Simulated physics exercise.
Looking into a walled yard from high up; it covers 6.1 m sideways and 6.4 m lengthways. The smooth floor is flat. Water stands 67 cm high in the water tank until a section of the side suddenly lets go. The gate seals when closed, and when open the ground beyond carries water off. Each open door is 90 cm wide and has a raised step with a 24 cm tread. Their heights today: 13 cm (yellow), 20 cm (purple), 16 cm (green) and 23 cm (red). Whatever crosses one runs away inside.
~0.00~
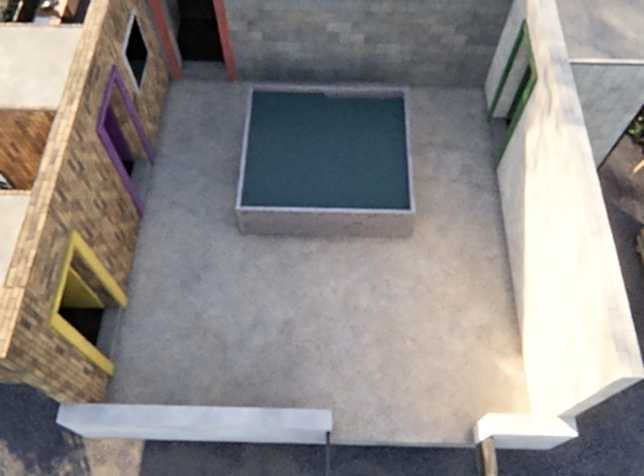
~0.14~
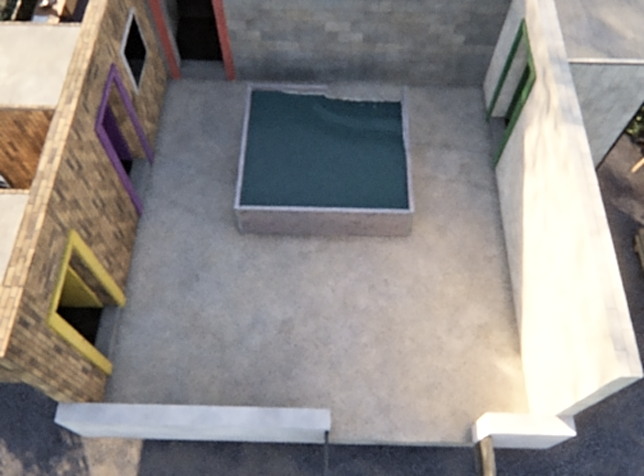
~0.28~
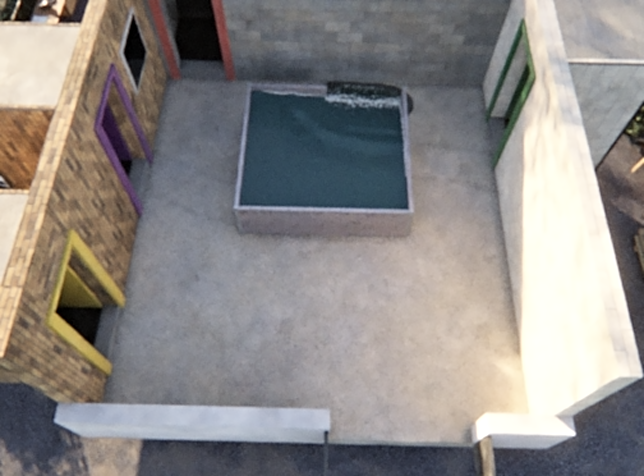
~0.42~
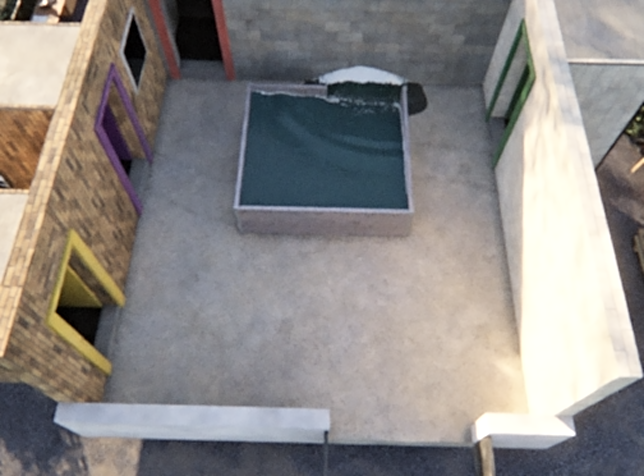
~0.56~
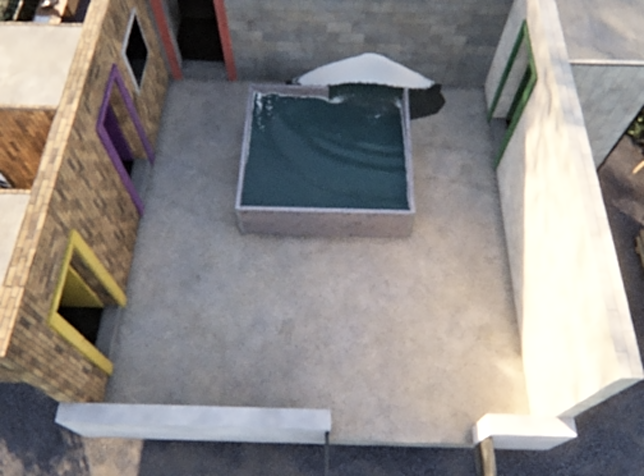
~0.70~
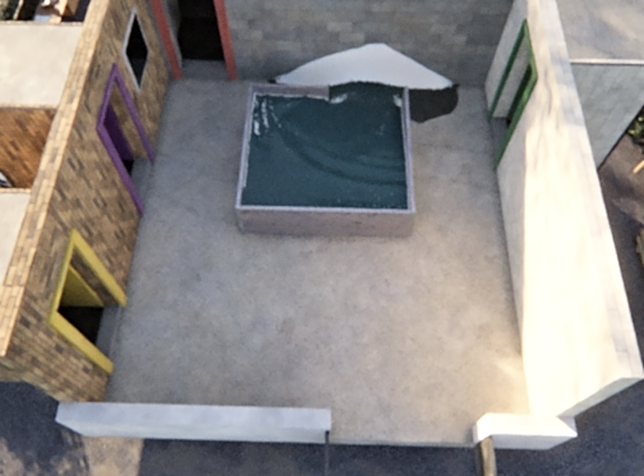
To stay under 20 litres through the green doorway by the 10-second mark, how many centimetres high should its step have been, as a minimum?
It would have to be roughly 22 cm high.
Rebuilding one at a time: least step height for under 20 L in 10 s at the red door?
About 23 cm at red.
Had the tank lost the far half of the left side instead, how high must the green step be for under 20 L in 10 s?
Some 9.0 cm.
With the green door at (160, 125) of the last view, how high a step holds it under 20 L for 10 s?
About 21 cm.
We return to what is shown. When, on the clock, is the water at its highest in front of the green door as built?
At about 2.4 s.
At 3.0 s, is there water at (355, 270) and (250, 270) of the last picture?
In that order: Still dry, dry.
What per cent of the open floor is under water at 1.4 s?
Some 15 per cent of it.
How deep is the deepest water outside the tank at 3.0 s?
About 42 cm.
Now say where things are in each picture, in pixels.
The water tank at (327, 148) is whole and still, 67 cm deep; the green door at (508, 105) is dry, in the first frame.
The gap is on the far side, the front 0.3 m out at a hidden place; the back of the water tank holds 67 cm, in the second frame.
The front is at (335, 84), 0.8 m from the gap on the far side; 1.1 m2 of floor is wet, 67 cm left at the back, in the third frame.
The front is at (413, 84), 0.9 m from the gap on the far side; 1.6 m2 of floor is wet, 67 cm left at the back, in the fourth frame.
The gap is on the far side, the front 1.1 m out at (437, 85); the back of the water tank holds 67 cm, in the fifth frame.
The gap is on the far side, the front 1.4 m out at (456, 85); the back of the water tank holds 66 cm; 1.4 m in a straight line remain to the green door at (509, 104), in the sixth frame.
After 1.4 s water covers 15 % of the floor, deepest (58 cm) near (365, 85); 11 cm at the green door, 0 litres in over its 16 cm step.
After 3.0 s water covers 45 % of the floor, deepest (42 cm) near (478, 88); 24 cm at the green door, 30 litres in over its 16 cm step.
After 10.0 s water covers 95 % of the floor, deepest (15 cm) near (356, 92); 10 cm at the green door, 63 litres in over its 16 cm step.
At the green door as built, the water arrived by 1.4 s and peaked near 25 cm at 2.4 s.
With a step of 18.5 cm, 39 litres would have come in within the 10 s; with 25 cm, 9 litres. So under 20 litres takes about 22 cm.
